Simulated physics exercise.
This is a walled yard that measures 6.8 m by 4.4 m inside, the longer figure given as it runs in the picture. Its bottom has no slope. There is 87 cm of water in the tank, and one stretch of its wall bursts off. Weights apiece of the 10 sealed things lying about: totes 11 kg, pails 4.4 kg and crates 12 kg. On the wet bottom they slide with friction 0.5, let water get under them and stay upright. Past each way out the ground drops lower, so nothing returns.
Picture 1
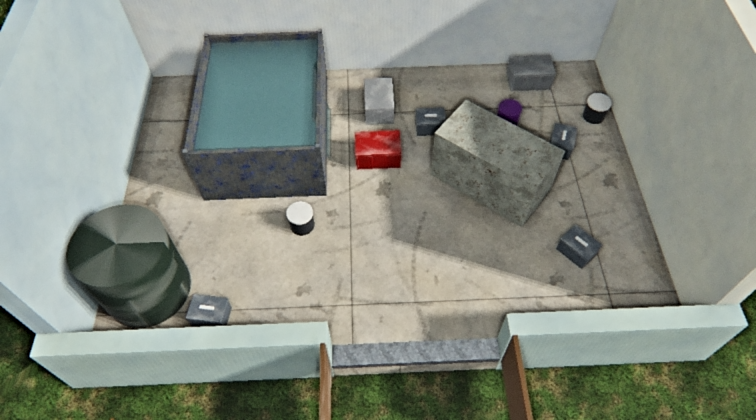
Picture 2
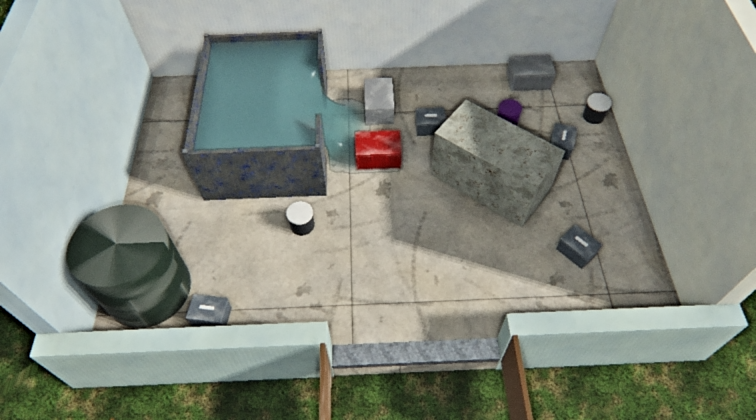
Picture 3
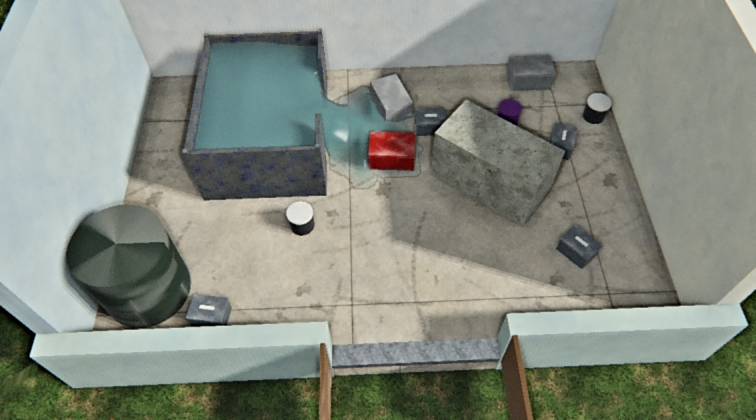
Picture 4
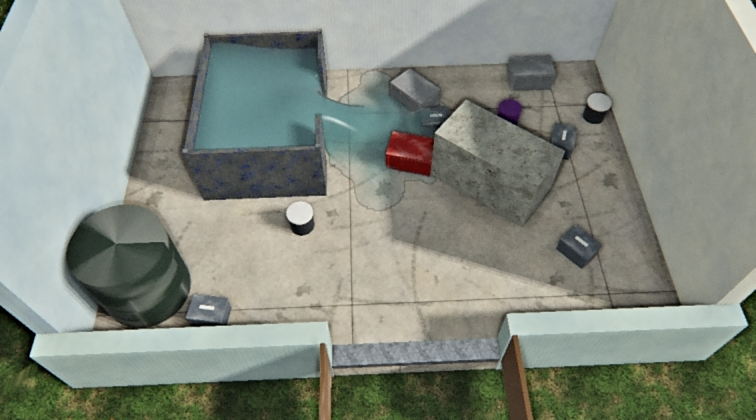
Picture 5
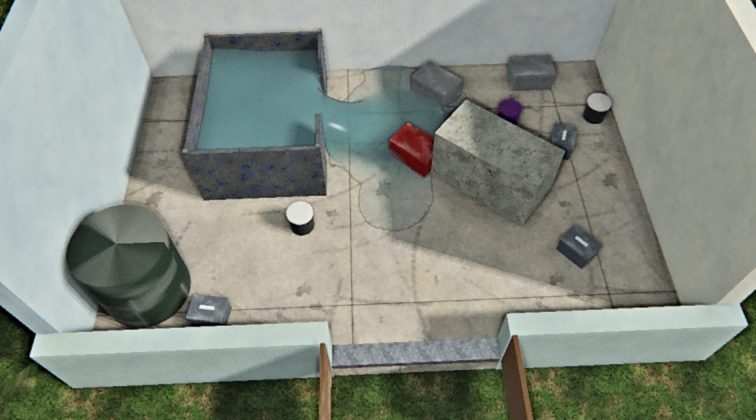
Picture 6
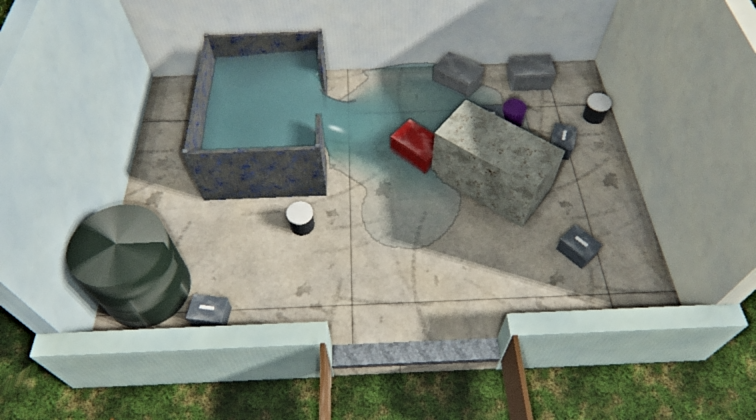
Water pours from the tank's broken right side and pushes red and grey crates rightward.
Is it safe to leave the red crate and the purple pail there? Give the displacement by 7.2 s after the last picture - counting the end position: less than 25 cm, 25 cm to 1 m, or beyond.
Red crate goes a long way, purple pail goes a long way.
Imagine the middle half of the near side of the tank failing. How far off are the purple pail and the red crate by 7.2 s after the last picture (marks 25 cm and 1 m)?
Well, the purple pail basically stays there and the red crate basically stays there.
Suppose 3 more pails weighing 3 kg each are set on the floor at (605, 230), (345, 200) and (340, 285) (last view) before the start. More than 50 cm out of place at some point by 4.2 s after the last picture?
One by one: Beyond the mark, below the mark, below the mark.
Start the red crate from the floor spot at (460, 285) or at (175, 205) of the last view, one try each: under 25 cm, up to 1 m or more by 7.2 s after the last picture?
Try one, it is swept a long way; try two, it covers a moderate distance.
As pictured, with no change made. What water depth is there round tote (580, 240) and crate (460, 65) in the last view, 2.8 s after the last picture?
I'd estimate 15 cm for the first and 13 cm for the second.
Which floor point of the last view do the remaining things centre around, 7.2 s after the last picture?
It sits at about (266, 273).
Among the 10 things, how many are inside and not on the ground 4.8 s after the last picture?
My tally comes to 4.
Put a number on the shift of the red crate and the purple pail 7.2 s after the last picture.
About 300 and 500 centimetres.
Then, 0.9 s after the last picture the red crate is near (402, 161), 0.5 m from its start, afloat; the purple pail is near (595, 80), 1.3 m from its start, afloat; 0 of 10 are out; 5 afloat.
Then, 2.8 s after the last picture the red crate is near (375, 273), 1.9 m from its start, aground; the purple pail is near (625, 285), 2.9 m from its start, afloat; 0 of 10 are out; 7 afloat.
Then, 4.8 s after the last picture the red crate is near (276, 272), 2.2 m from its start, aground; the purple pail is near (427, 299), 3.2 m from its start, afloat; 1 of 10 are out; 4 afloat.
Then, 7.2 s after the last picture the red crate is near (154, 219), 3.0 m from its start, afloat; the purple pail is near (204, 317), 4.8 m from its start, afloat; 1 of 10 are out; 8 afloat.
